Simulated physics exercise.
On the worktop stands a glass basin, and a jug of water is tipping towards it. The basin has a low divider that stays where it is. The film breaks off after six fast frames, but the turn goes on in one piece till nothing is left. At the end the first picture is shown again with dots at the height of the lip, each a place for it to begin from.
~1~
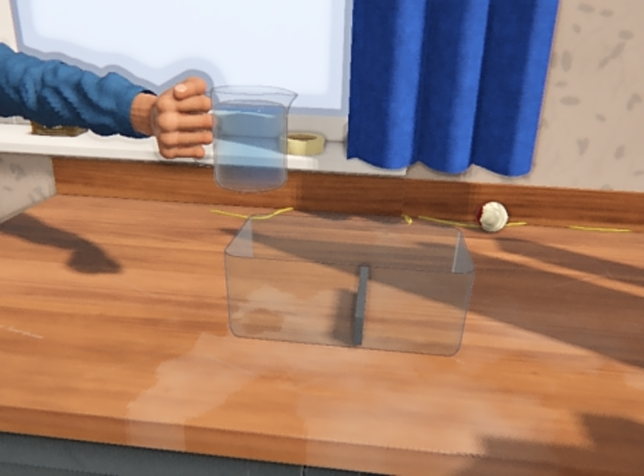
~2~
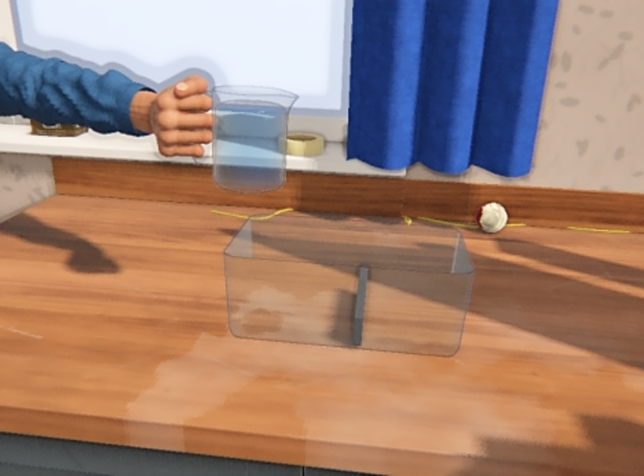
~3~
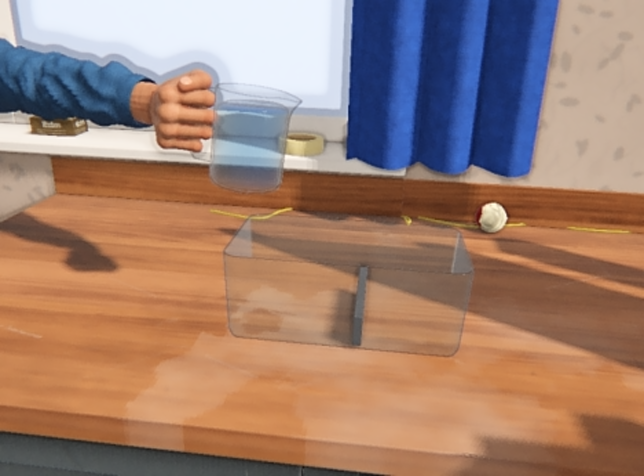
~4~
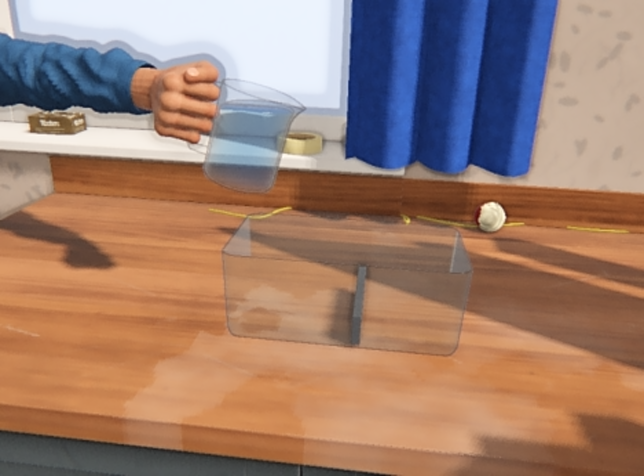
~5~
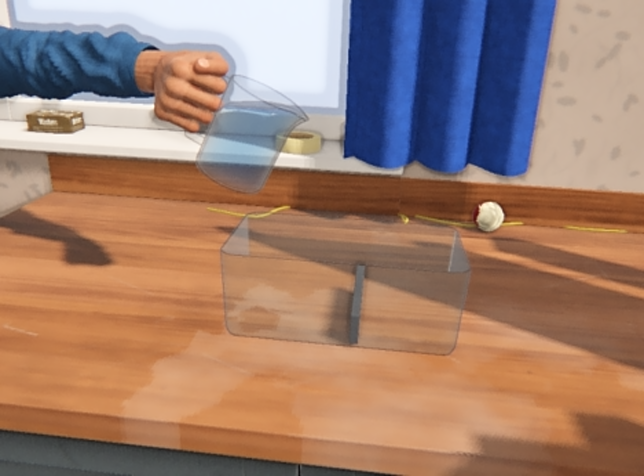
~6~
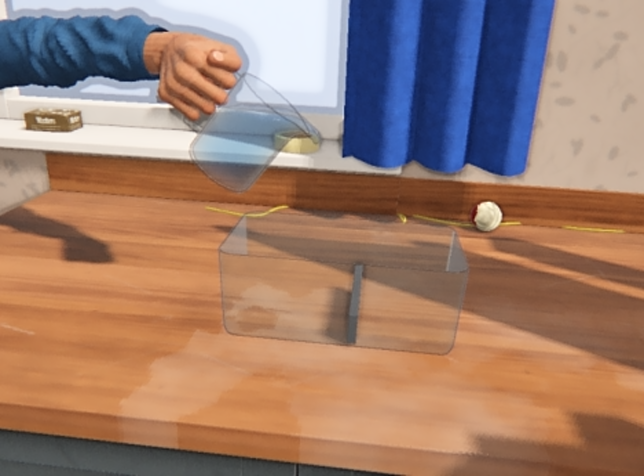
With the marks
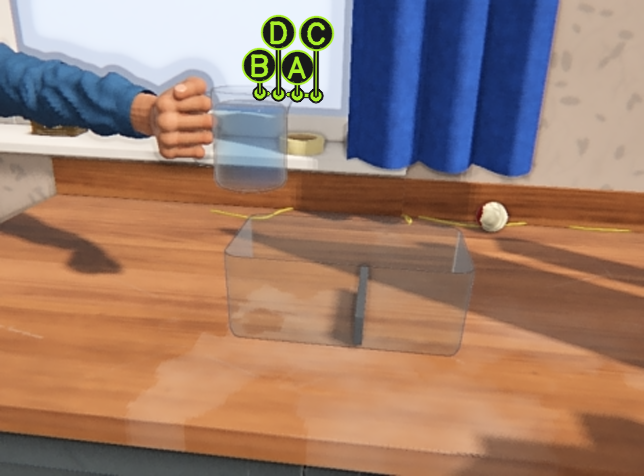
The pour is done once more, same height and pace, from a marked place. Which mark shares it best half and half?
Place C does it best.
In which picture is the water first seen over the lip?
In picture 6.
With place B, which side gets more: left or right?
The left side.
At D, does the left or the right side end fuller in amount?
The left one.
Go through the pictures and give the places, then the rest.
Upright, lip at (296, 94); basin from (230, 332) to (459, 353); top of the wall at (362, 289); nothing has left yet, in the first frame.
Upright, lip at (297, 97); nothing has left yet, in the second frame.
Tipped about 7°, lip at (301, 101); nothing has left yet, in the third frame.
Tipped about 15°, lip at (305, 108); nothing has left yet, in the fourth frame.
Tipped about 25°, lip at (308, 119); nothing has left yet, in the fifth frame.
Tipped about 38°, lip at (308, 132); water is over the lip, down to (315, 141), in the sixth frame.
In lime, A at (297, 95); B at (260, 93); C at (315, 95); D at (278, 94).
With A, about 81 % ends left of the wall and 16 % right of it.
With B, about 93 % ends left of the wall and 5 % right of it.
With C, about 42 % ends left of the wall and 57 % right of it.
With D, about 90 % ends left of the wall and 6 % right of it; 4 % is lost outside.
